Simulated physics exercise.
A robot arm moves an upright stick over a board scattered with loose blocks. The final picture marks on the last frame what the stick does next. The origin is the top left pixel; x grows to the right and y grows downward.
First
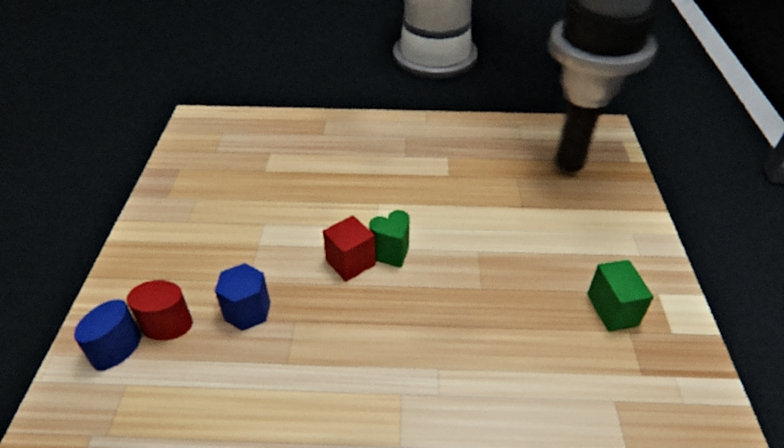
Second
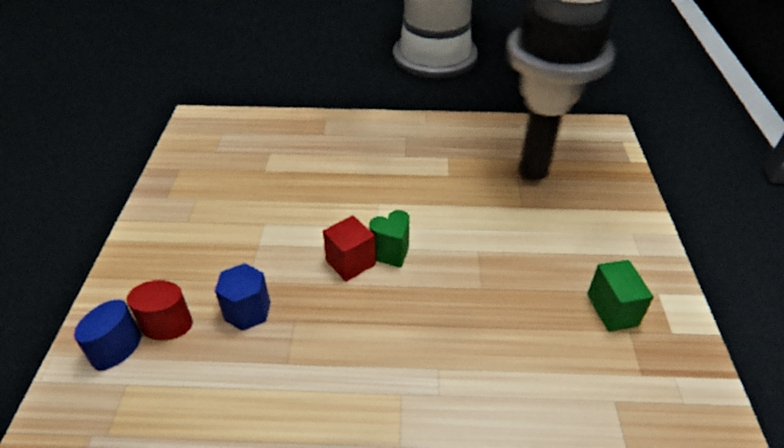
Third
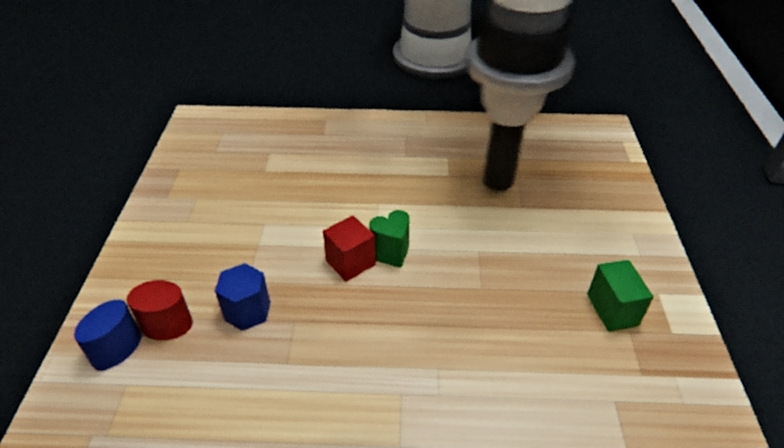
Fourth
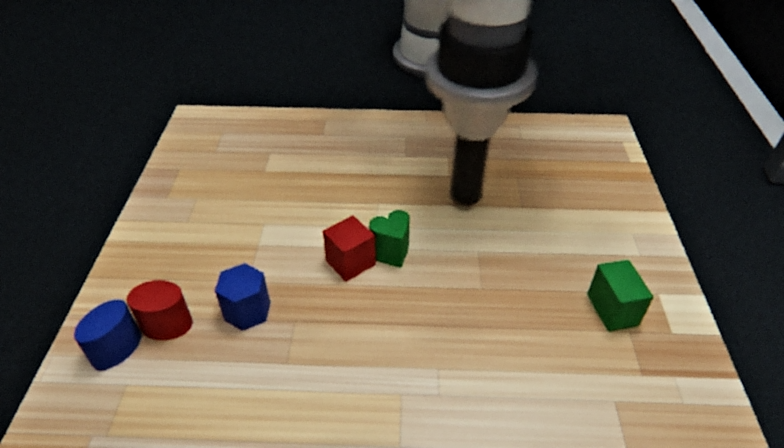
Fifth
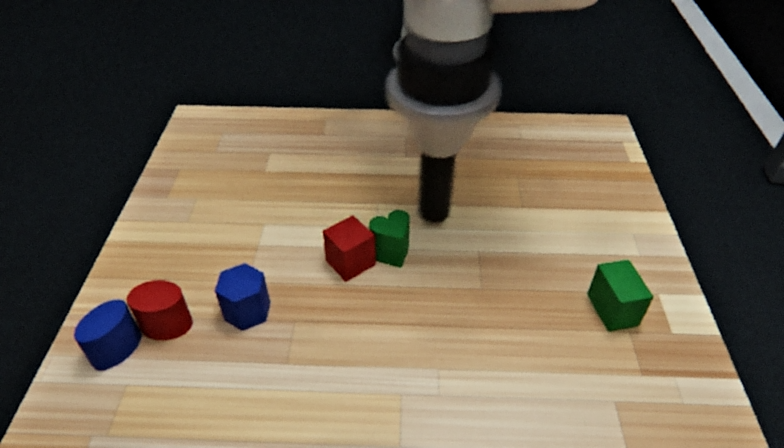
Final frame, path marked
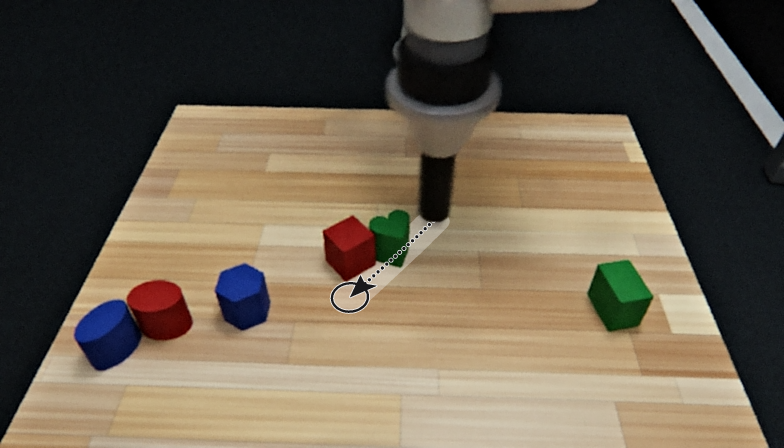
A robot arm holding a dark upright stick hangs over a pale wooden board on a black surface, seen from a fixed, raised view in front. A blue cylinder, a red cylinder and a blue hexagonal block sit at left, a red cube touches a green heart-shaped block near the middle, and a green block rests at right. The arm carries the stick from the upper right leftward and nearer, close to the heart, while every block stays still.
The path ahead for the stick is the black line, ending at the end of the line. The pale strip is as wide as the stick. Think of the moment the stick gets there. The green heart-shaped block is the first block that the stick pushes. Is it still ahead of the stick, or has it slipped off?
Still in front.
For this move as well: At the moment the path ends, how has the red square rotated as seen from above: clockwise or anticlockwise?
It swings round clockwise.
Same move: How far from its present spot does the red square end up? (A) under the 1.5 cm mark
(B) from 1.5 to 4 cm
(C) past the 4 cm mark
B: From 1.5 to 4 cm.
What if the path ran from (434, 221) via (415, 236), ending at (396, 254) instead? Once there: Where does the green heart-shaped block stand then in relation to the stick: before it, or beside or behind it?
I think the stick keeps pushing the green heart-shaped block along right to the end.
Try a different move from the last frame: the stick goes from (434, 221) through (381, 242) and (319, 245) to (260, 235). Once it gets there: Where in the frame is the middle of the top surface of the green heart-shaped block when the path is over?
I'd say the green heart-shaped block ends with its top centre at (372, 244).
Path on the board, straight from (434, 221) to (350, 297).
What follows on the original path. One third of the way, stick at (408, 237); red square at (336, 238), turned 20° clockwise; green heart-shaped block at (379, 234).
Two thirds of the way, stick at (379, 263); red square at (315, 246), turned 75° clockwise; green heart-shaped block at (348, 263).
At the end, stick at (349, 290); blue hexagonal block in place; red square at (315, 247), turned 75° clockwise; green heart-shaped block at (315, 292).
